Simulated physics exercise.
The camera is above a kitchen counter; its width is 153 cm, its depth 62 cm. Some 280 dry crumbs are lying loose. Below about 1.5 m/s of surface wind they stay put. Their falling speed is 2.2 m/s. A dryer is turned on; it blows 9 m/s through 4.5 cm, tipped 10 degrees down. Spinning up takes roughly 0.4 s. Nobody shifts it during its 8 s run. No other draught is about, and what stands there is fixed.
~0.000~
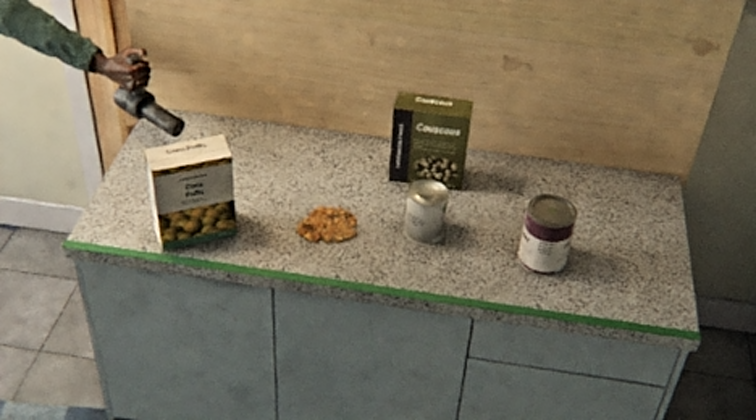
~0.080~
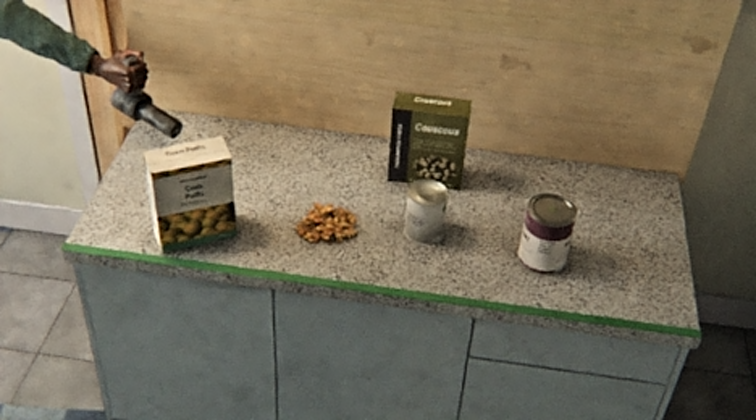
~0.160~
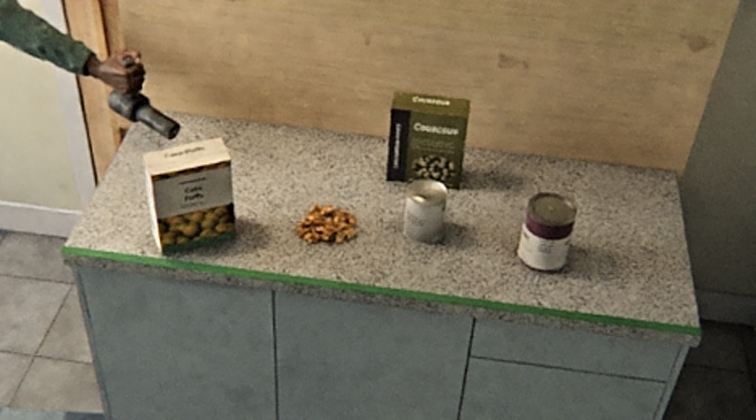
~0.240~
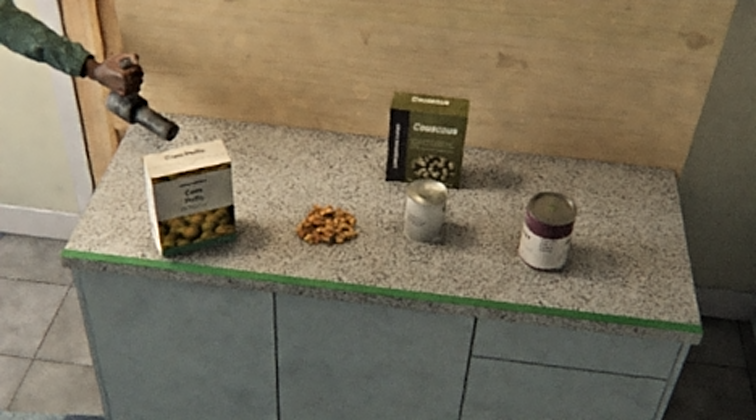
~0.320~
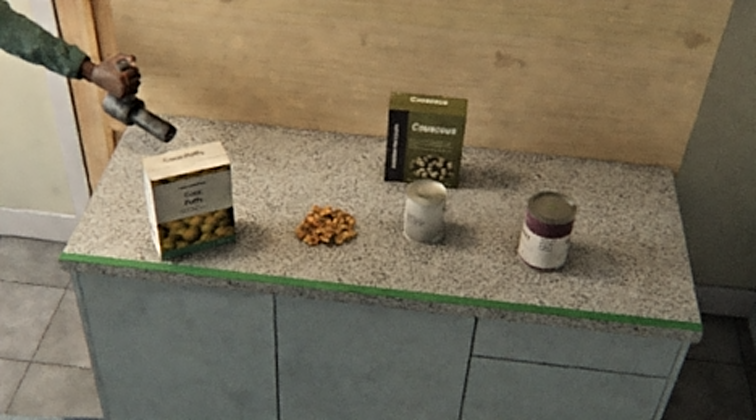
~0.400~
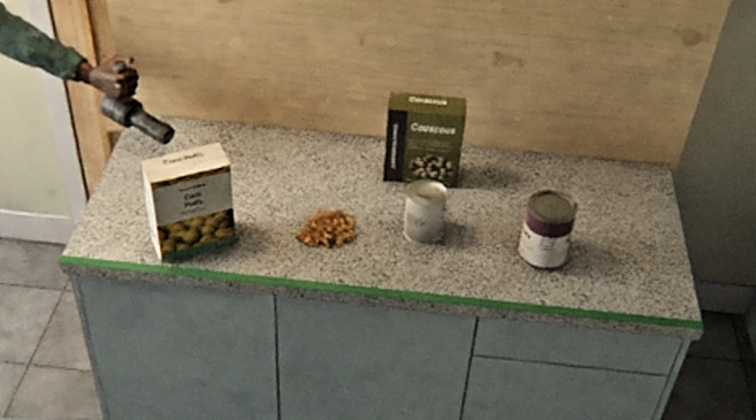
Hand holding a dark dryer over a speckled kitchen counter with cartons and tins, the pile of brown crumbs barely shifting.
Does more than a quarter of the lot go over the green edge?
More than a quarter over the green edge: Yes.
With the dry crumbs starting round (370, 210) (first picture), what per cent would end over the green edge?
It would be near 20 %.
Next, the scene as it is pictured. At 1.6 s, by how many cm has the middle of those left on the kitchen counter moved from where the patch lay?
Roughly 55 cm.
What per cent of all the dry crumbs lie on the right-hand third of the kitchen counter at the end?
About 10 %.
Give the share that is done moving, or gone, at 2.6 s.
Near 90 %.
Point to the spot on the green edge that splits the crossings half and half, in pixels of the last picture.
At about (486, 307).
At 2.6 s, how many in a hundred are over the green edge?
Some 90 per cent.
After 1.6 s, 82 % are over the green edge; the middle of those still in play is near (535, 282); 83 % have settled or left.
After 2.6 s, 85 % are over the green edge; 86 % have settled or left.
After 4.4 s, 88 % are over the green edge; 89 % have settled or left.
After 8.0 s, at the end, 89 % are over the green edge.
